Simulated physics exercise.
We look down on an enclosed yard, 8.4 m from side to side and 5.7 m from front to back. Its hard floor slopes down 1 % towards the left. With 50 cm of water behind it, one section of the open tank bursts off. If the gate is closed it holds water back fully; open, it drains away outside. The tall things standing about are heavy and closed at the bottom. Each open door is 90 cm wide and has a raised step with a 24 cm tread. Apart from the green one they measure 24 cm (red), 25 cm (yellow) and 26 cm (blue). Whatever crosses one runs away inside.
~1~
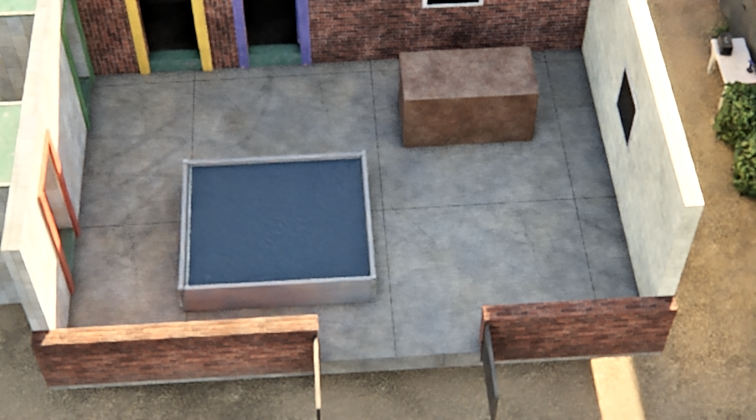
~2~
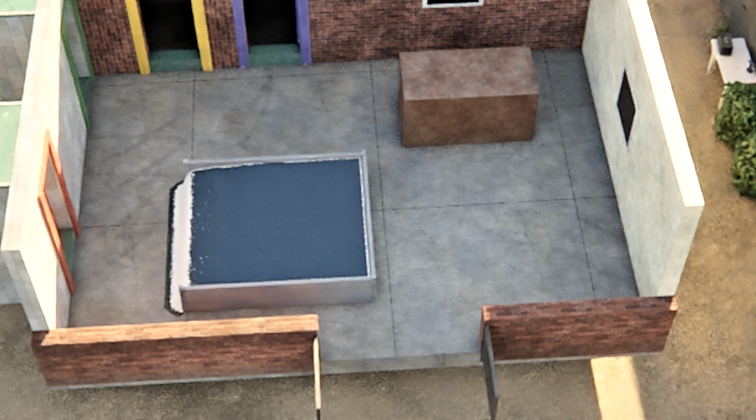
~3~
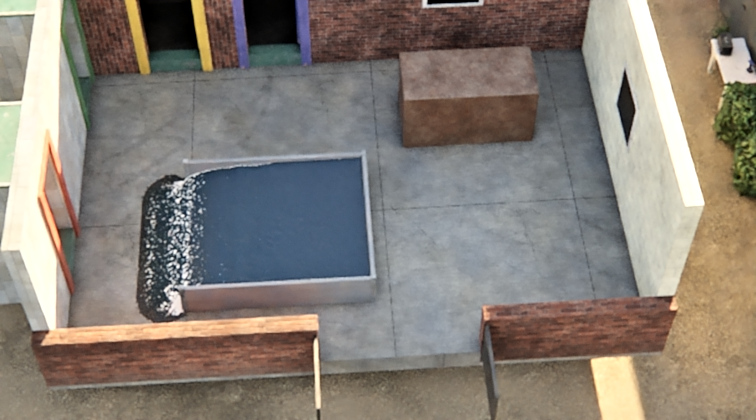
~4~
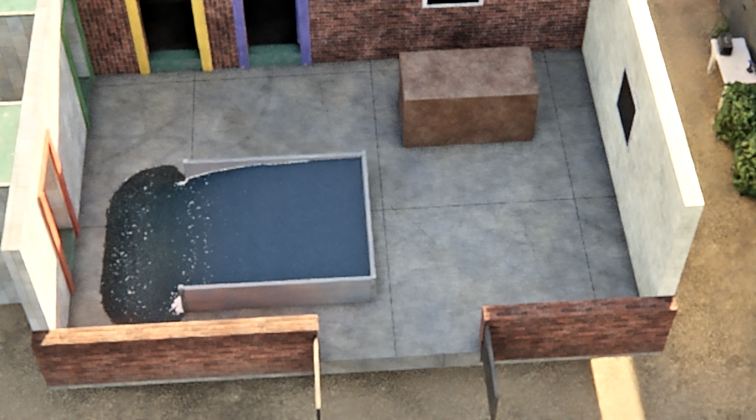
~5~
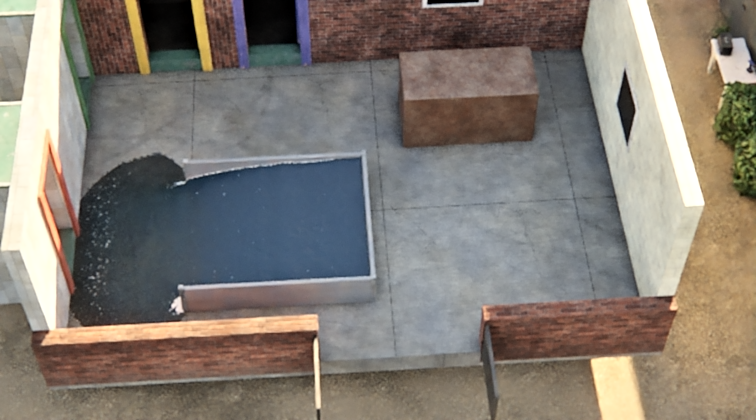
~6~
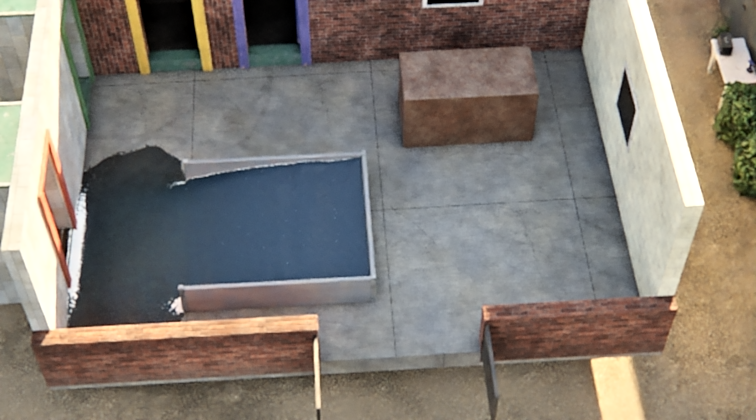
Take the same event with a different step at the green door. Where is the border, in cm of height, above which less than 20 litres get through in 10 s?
Close to 20 cm is just enough.
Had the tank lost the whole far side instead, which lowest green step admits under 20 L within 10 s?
Some 29 cm.
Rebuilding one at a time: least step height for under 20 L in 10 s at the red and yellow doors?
Roughly 33 cm at red and 15 cm at yellow.
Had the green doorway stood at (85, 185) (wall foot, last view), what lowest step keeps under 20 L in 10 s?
Roughly 24 cm.
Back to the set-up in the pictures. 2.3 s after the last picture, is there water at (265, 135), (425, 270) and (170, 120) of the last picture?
In that order: Still dry, dry, under water.
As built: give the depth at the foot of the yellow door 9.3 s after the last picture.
Some 8.0 cm.
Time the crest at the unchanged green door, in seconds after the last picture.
Around 4.5 s.
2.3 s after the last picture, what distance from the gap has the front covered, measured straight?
Some 4.0 m out.
Then, 0.7 s after the last picture water covers 20 % of the floor, deepest (38 cm) near (75, 260); it has not reached the green door.
Then, 2.3 s after the last picture water covers 30 % of the floor, deepest (39 cm) near (65, 362); 16 cm at the green door, 1 litre in over its 18 cm step.
Then, 9.3 s after the last picture water covers 100 % of the floor, deepest (10 cm) near (93, 80); 10 cm at the green door, 29 litres in over its 18 cm step.
At the green door as built, the water peaked near 22 cm, 4.5 s after the last picture.
With a step of 17 cm, 35 litres would have come in within the 10 s; with 23 cm, 8 litres. So under 20 litres takes about 20 cm.
